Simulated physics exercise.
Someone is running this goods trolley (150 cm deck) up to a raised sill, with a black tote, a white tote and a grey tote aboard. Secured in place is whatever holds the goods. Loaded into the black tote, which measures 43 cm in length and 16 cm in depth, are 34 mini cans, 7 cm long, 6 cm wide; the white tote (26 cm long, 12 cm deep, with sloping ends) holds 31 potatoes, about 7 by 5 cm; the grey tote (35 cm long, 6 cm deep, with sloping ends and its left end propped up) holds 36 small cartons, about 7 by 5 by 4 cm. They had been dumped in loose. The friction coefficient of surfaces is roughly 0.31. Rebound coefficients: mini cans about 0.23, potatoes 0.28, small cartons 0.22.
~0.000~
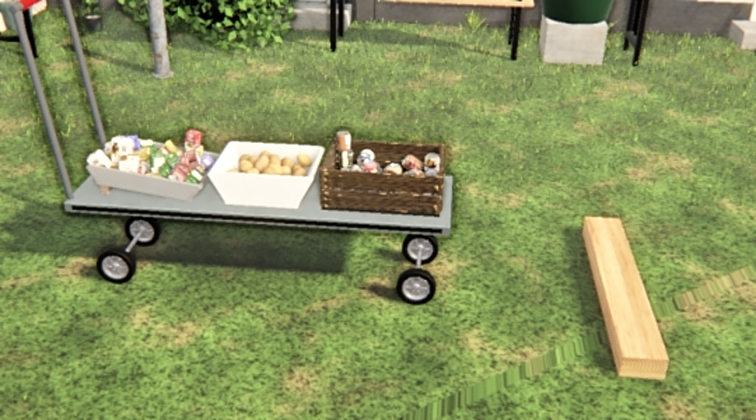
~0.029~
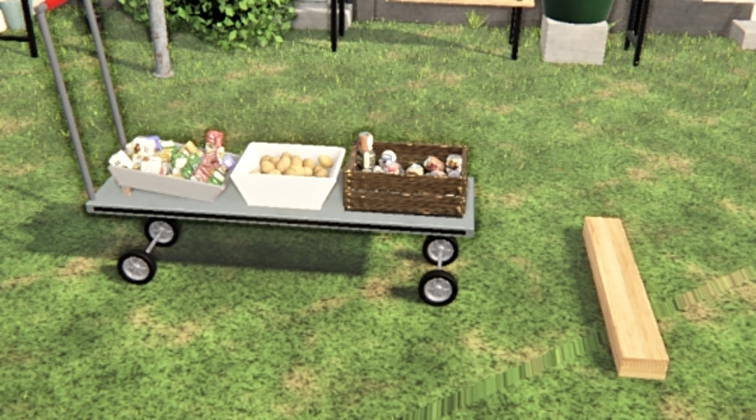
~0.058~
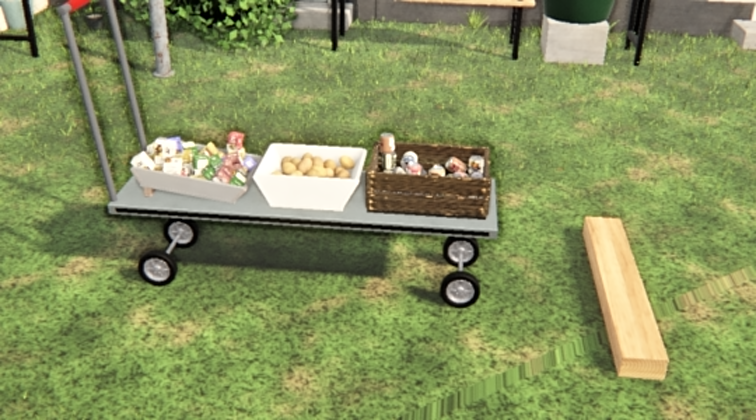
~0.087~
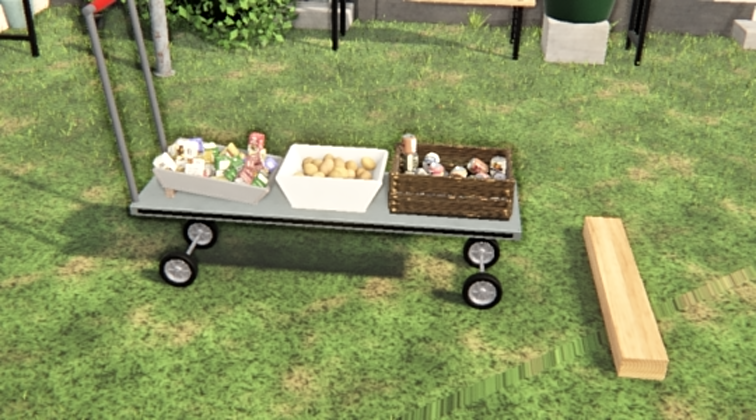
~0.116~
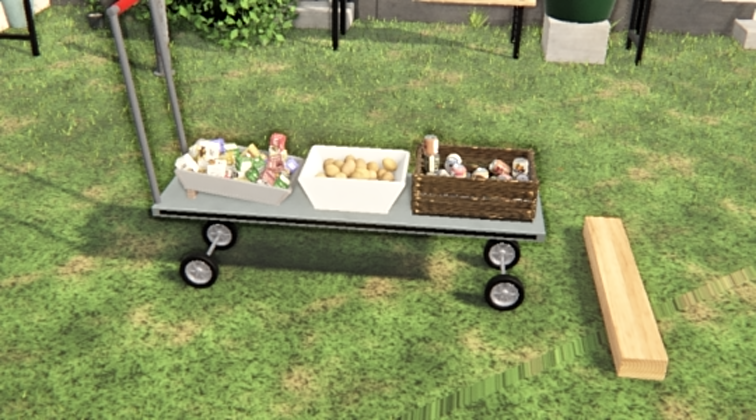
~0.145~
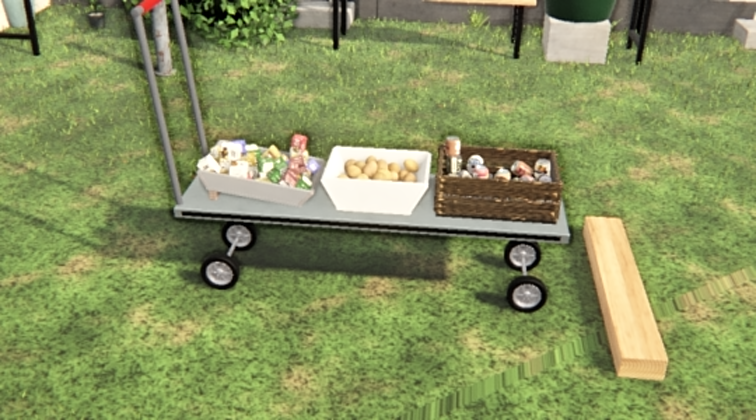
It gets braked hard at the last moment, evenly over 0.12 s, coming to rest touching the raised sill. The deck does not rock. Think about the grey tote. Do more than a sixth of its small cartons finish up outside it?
Yes.
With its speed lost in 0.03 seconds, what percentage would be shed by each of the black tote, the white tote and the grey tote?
In that case black tote 10, white tote 20 and grey tote 50 per cent.
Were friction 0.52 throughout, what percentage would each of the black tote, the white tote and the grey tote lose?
Then black tote 0, white tote 0, grey tote 40 per cent.
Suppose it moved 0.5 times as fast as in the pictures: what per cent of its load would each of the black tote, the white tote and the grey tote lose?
Black tote 0, white tote 0, grey tote 10 per cent.
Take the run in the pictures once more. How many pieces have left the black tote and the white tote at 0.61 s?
Black tote 1, white tote 3, roughly.
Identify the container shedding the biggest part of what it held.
That would be the grey tote.
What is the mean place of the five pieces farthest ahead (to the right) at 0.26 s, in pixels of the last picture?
(603, 192).
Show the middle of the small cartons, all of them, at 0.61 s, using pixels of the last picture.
Centre: Around (359, 182) px.
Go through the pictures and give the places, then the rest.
In the first frame (each is followed by its nearest rim corner in this view; the camera moves round a little), grey tote, (199, 186); white tote, (309, 178); 67 cm short of the stop; none out.
In the second frame, grey tote, (221, 187); white tote, (332, 179); 58 cm short of the stop.
In the third frame, grey tote, (243, 188); white tote, (355, 181); 49 cm short of the stop.
In the fourth frame, grey tote, (266, 189); white tote, (378, 182); 41 cm short of the stop.
In the fifth frame, grey tote, (288, 190); white tote, (401, 183); 32 cm short of the stop.
In the sixth frame, grey tote, (311, 191); white tote, (424, 185); 23 cm short of the stop; none out.
After 0.16 s, the brake bites.
After 0.26 s, black tote 34 in, 0 out, white tote 31 in, 0 out and grey tote 36 in, 0 out.
After 0.38 s, black tote 34 in, 0 out, white tote 31 in, 0 out and grey tote 29 in, 7 out.
After 0.61 s, black tote 33 in, 1 out, white tote 28 in, 3 out and grey tote 24 in, 12 out.
Outcome (at 1.11 s), black tote 33 in, 1 out, white tote 28 in, 3 out and grey tote 23 in, 13 out. Asked share, 13 of 36, 36 per cent.
